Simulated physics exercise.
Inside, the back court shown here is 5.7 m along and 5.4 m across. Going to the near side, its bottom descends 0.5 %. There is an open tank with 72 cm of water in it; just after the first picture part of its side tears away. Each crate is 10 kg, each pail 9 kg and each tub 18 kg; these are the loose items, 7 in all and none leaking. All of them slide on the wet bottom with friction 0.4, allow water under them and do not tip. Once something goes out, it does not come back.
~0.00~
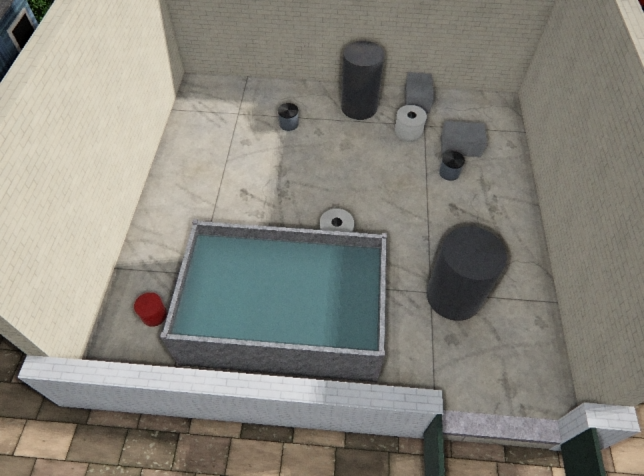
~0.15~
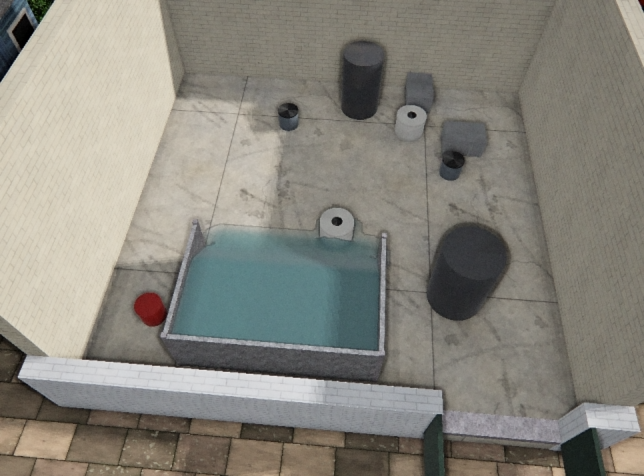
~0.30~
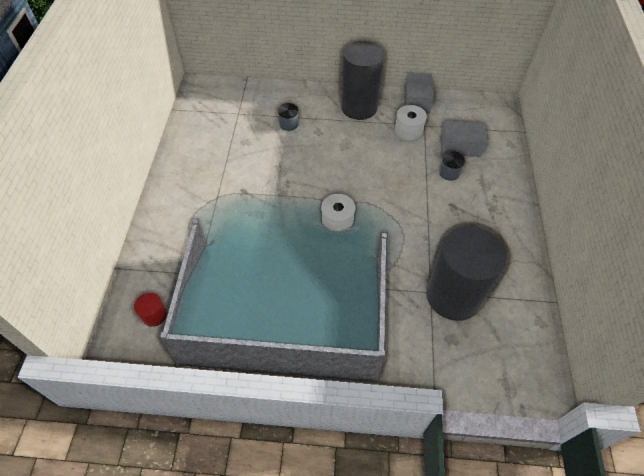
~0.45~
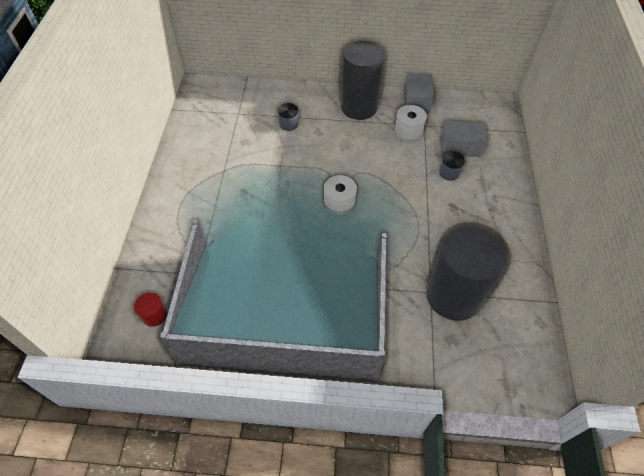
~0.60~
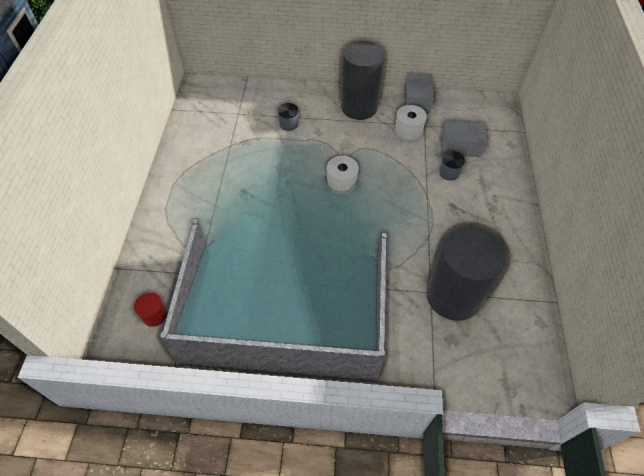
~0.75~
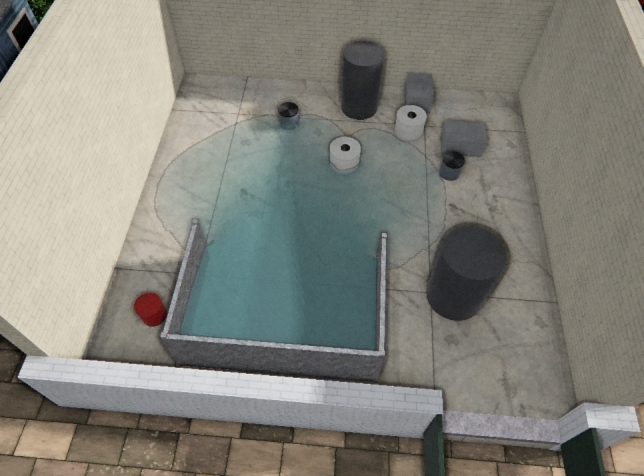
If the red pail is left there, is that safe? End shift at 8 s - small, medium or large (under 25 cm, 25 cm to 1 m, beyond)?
Medium.
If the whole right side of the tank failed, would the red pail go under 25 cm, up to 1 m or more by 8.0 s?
What happens next is that the red pail does not really budge.
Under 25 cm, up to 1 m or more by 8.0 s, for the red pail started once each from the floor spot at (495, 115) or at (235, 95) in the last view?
Spot one - it is swept away; spot two - it is swept away.
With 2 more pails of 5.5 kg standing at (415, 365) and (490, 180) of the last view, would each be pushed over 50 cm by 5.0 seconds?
Order kept: Falls short, exceeds it.
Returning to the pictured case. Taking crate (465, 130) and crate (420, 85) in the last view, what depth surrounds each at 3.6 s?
Roughly 19 and 22 cm.
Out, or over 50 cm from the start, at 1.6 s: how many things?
By my tally, 2.
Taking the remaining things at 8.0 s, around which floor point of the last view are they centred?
The centre sits near (353, 220).
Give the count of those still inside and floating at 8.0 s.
It comes to 2.
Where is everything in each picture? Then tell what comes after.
The first picture shows the red pail at (148, 304), on the bottom; water covers 3.2 m2; 0 of 7 have shifted.
The second picture shows the red pail at (148, 304) rests on the ground; water covers 4.3 m2; 0 of 7 have shifted.
The third picture shows the red pail at (148, 304), on the bottom; water covers 5.8 m2; 1 of 7 have shifted.
The fourth picture shows the red pail at (148, 304), on the bottom; water covers 7.7 m2; 1 of 7 have shifted.
The fifth picture shows the red pail at (148, 304), on the bottom; 9.9 m2 under water; 1 of 7 have shifted.
The sixth picture shows the red pail at (148, 304), on the bottom; 12.3 m2 under water; 1 of 7 have shifted.
After 1.6 s the red pail is near (148, 304), 0.0 m from its start, aground; 0 of 7 are out; 2 afloat.
After 3.6 s the red pail is near (148, 304), 0.0 m from its start, aground; 0 of 7 are out; 6 afloat.
After 5.6 s the red pail is near (145, 339), 0.4 m from its start, afloat; 0 of 7 are out; 3 afloat.
After 8.0 s the red pail is near (153, 354), 0.6 m from its start, afloat; 1 of 7 are out; 2 afloat.
